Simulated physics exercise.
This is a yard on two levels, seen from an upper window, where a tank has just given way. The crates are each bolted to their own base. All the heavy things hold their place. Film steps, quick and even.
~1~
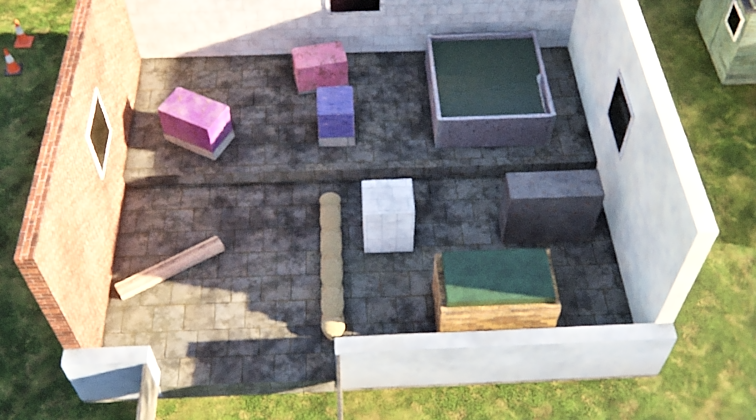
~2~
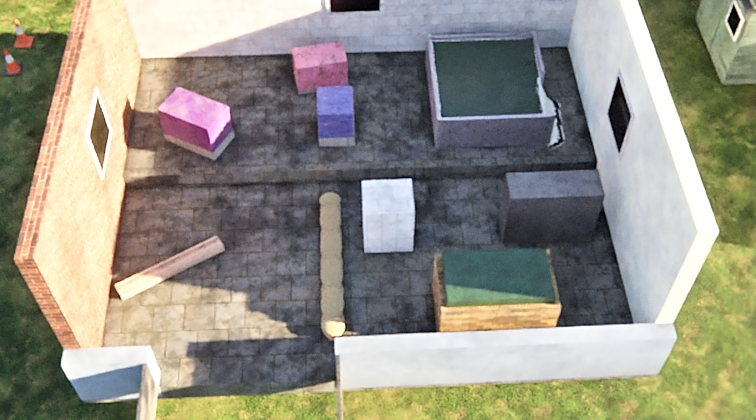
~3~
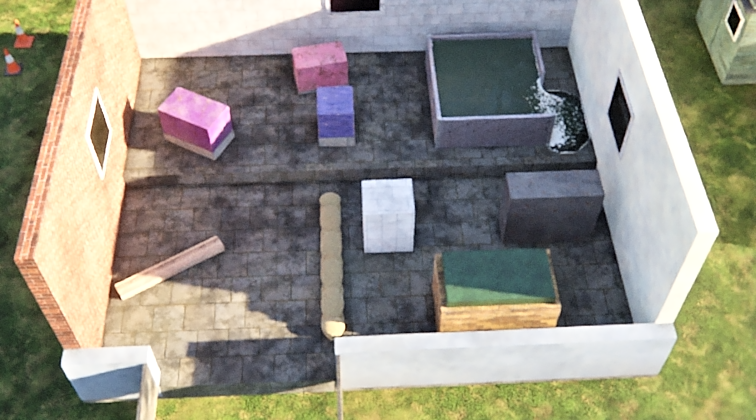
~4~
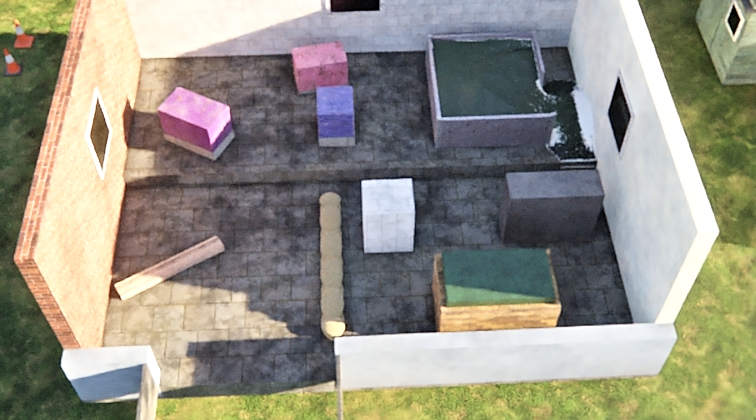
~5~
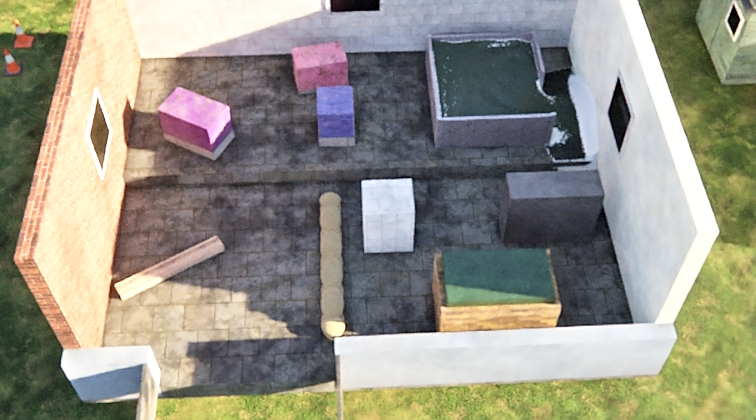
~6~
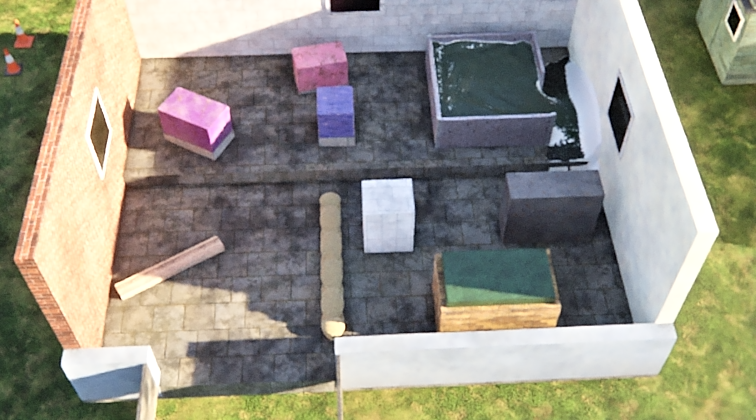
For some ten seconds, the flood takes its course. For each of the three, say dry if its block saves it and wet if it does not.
Purple crate: Dry; blue crate: Dry; pink crate: Wet.
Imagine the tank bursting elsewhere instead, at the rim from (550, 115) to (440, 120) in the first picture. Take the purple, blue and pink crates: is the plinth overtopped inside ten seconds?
Then the purple crate is untouched, the blue crate is untouched and the pink crate is untouched.
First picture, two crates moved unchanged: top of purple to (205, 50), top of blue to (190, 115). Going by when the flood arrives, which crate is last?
I'd say it is the blue-painted one.
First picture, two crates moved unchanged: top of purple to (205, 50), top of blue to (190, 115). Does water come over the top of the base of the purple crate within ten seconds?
Well, the purple one is left untouched in the end.
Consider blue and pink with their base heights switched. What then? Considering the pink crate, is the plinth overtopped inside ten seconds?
Pink: Untouched.
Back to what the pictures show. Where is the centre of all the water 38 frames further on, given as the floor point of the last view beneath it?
(472, 160).
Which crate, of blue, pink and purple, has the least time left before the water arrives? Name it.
I reckon it's the one in pink.
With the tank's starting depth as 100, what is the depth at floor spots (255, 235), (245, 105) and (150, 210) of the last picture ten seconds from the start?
About 2, 4, 2 %.
A moment on, water covers 10 % of the floor; the purple crate not reached, the blue crate not reached, the pink crate not reached.
Next, water covers 20 % of the floor; the purple crate not reached, the blue crate not reached, the pink crate not reached.
Then, water covers 30 % of the floor; the purple crate not reached, the blue crate water round its plinth, the pink crate water round its plinth.
Later, water covers 60 % of the floor; the purple crate water round its plinth, the blue crate water round its plinth, the pink crate water round its plinth.
In the end, water covers 75 % of the floor; the purple crate stayed above the water, the blue crate stayed above the water, the pink crate was topped.
